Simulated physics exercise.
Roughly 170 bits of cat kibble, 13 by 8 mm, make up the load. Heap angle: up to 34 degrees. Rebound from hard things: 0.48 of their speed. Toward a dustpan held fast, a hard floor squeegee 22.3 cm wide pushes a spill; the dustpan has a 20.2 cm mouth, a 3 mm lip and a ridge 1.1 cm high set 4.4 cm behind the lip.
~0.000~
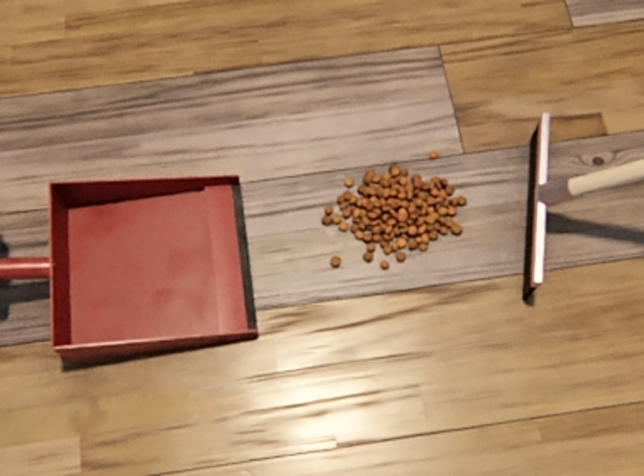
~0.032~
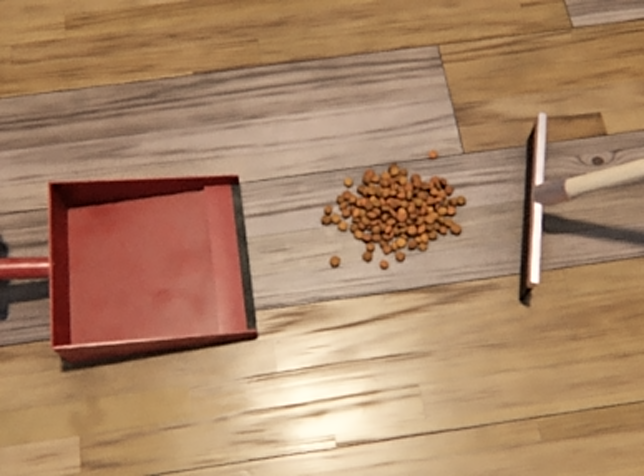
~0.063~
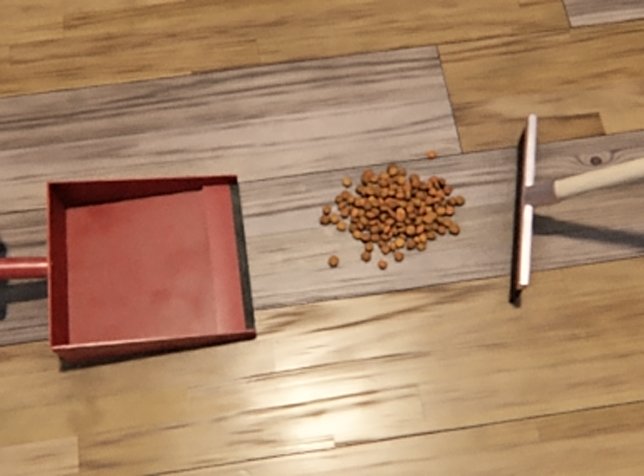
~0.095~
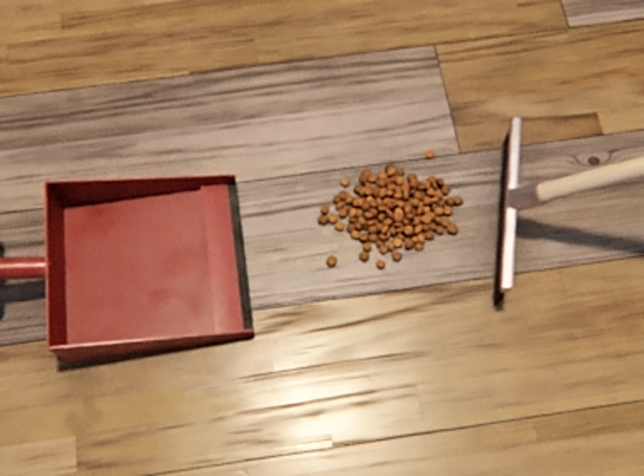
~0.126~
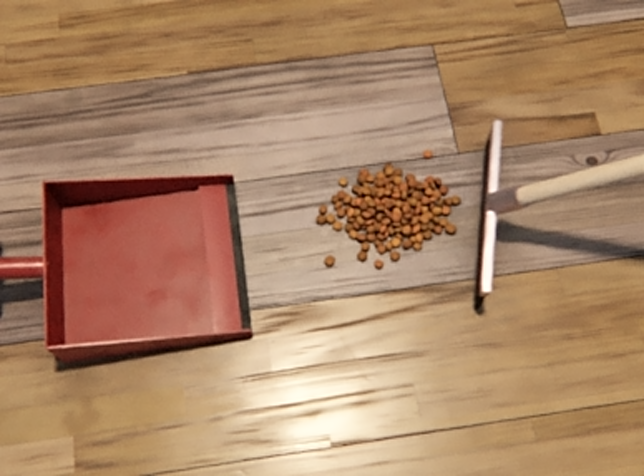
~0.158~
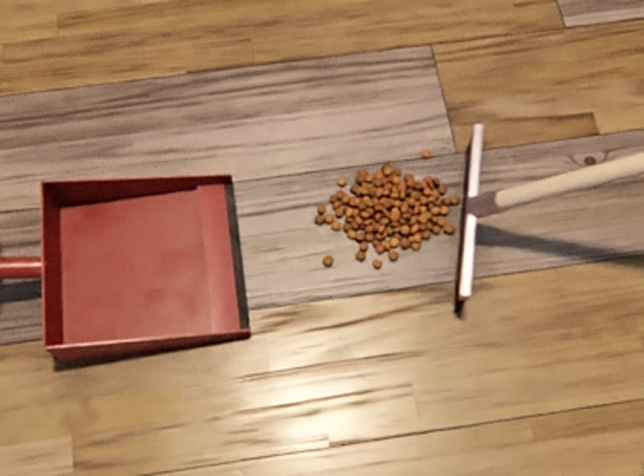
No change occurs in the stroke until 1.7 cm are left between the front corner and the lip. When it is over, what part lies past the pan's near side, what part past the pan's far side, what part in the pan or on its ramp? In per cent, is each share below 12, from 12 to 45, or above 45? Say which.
At the end, near side: A slim portion; far side: A middling portion; pan: A slim portion.
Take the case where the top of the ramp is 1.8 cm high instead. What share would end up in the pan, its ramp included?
Close to 5 per cent then.
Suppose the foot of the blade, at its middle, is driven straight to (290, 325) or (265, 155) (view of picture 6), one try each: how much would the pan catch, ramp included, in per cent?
I'd expect around 0 percent, then around 15 percent.
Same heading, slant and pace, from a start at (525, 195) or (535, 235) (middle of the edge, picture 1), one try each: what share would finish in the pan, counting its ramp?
About 10 and 5 per cent.
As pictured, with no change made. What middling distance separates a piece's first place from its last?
16 cm, roughly.
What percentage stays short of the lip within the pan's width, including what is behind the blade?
Close to 70 per cent of them end up there.
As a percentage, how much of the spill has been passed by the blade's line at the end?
I'd put it near 10 in a hundred.
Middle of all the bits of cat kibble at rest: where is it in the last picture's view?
In the last view, approximately (262, 217).
After 0.33 s, middle of the blade 16 cm from the lip; 0 % over the lip, far side 5 %, near side 0 %.
After 0.44 s, middle of the blade 8 cm from the lip; 0 % over the lip, far side 15 %, near side 0 %.
After 0.68 s, middle of the blade 5 cm from the lip; 5 % over the lip, far side 20 %, near side 0 %.
At rest (1.1 s), near side 0 %, far side 20 %, pan 5 %, in front of the lip or behind the blade 70 %.
